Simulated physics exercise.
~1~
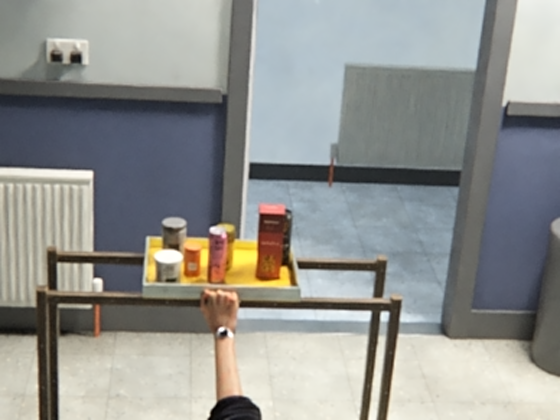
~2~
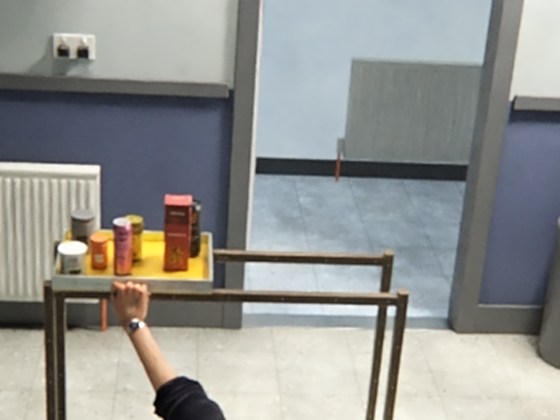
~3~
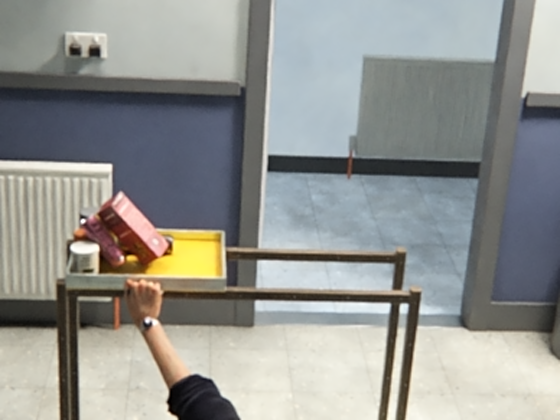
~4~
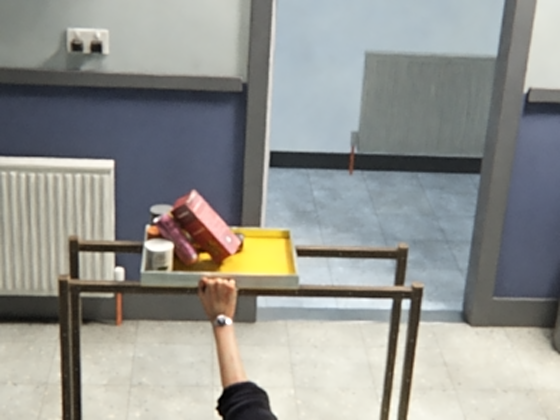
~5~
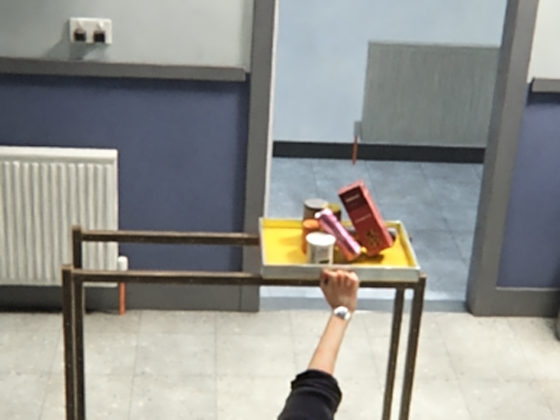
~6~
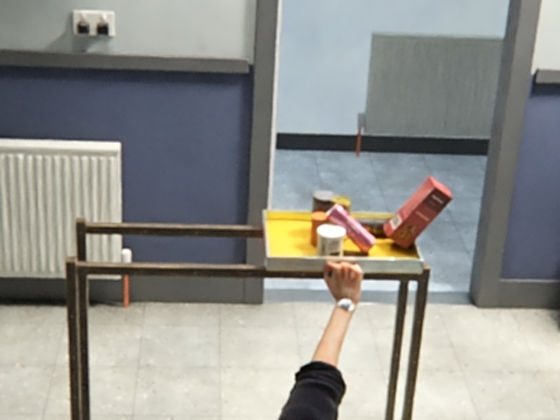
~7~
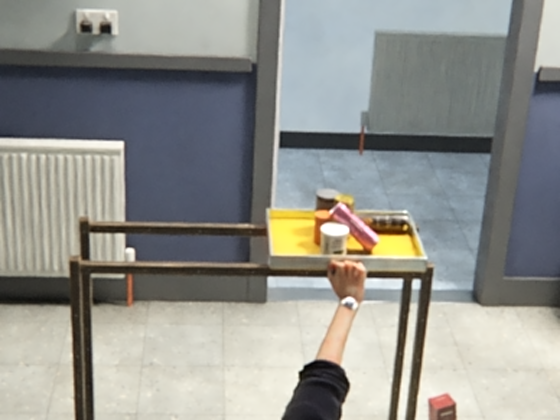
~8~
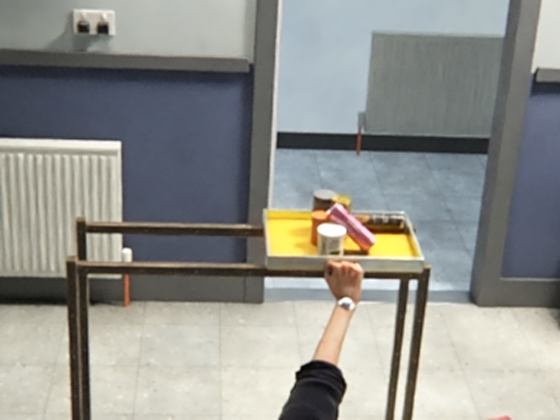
A hand slides a tray left, then right, toppling items as a red carton falls off.
